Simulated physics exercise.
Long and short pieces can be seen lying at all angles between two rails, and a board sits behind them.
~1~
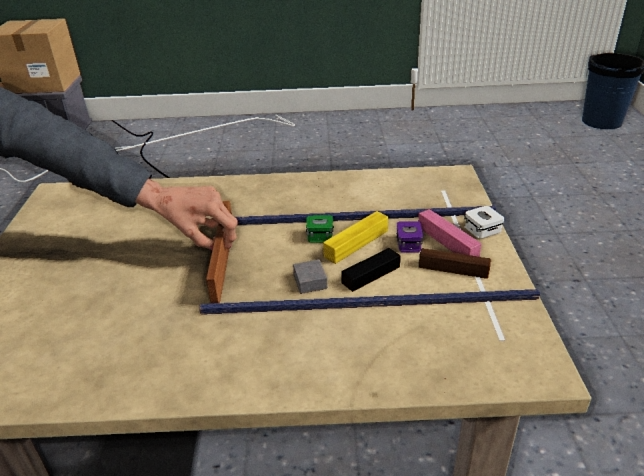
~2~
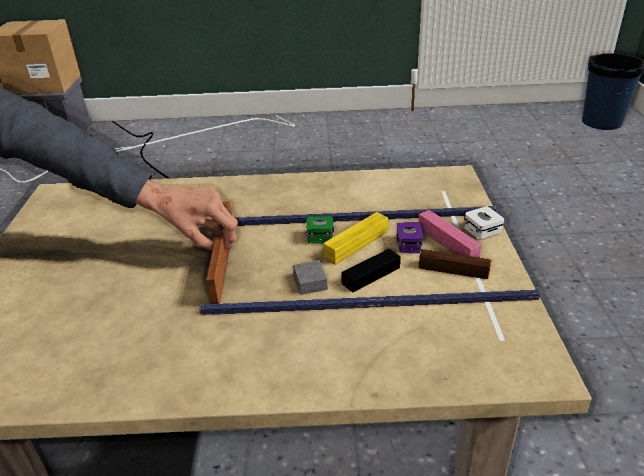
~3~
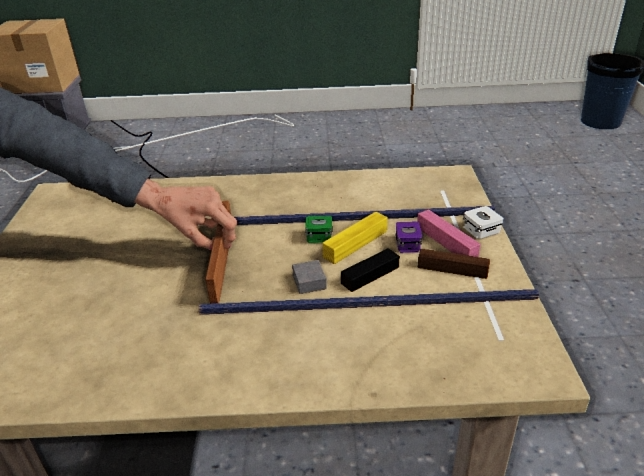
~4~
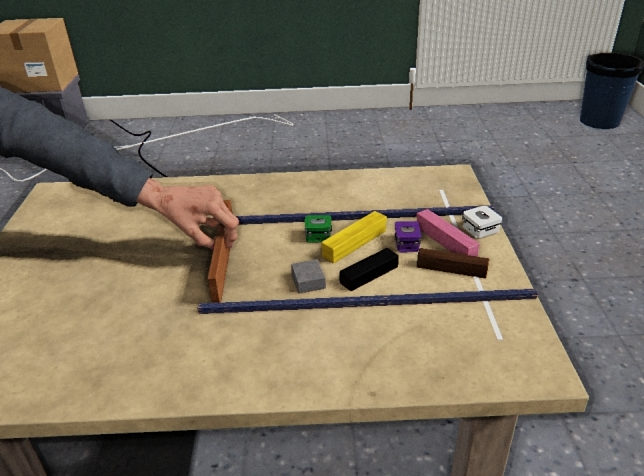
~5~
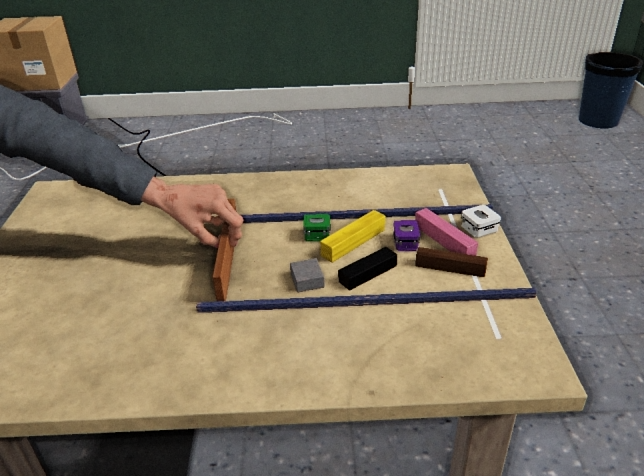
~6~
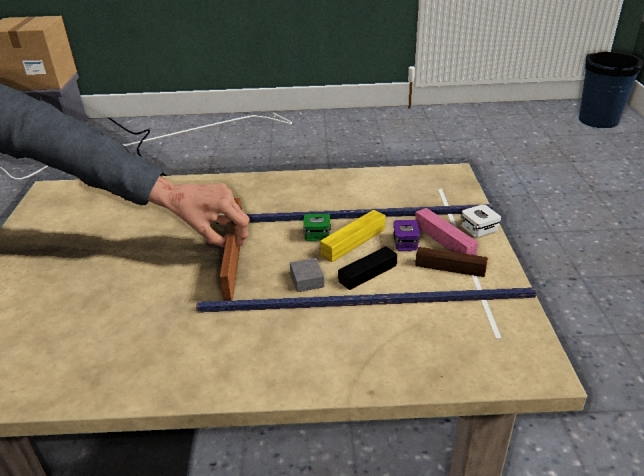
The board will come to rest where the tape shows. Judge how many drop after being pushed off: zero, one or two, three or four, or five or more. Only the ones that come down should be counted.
Count: Three or four.
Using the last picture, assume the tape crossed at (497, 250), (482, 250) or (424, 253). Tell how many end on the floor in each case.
Per try in turn: 6, 5, 0.
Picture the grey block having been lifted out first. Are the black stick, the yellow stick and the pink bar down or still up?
As for the black stick, it is retained; the yellow stick is retained; the pink bar is not retained.
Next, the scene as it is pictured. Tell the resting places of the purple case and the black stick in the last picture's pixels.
In the last view, the middles sit near (510, 235) and near (510, 264).
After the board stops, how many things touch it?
Number in contact with it: 3.
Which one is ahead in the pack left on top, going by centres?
The one in question is the purple case.
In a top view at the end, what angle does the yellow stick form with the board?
It works out to near 30°.
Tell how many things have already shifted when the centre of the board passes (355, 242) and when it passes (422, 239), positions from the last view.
At the first spot 5, then 8.
A little later, none off yet; white case at rest near (480, 222); pink bar at rest near (445, 234); brown stick at rest near (451, 262).
Next, none off yet; white case at rest near (480, 222); pink bar moving near (447, 233); brown stick moving near (456, 262).
Later still, none off yet; white case tilted a little near (510, 220); pink bar shifted about its own width near (498, 229); brown stick shifted about its own width near (517, 264).
When it is over, the number that fall off is three or four; down, brown stick, pink bar and white case.
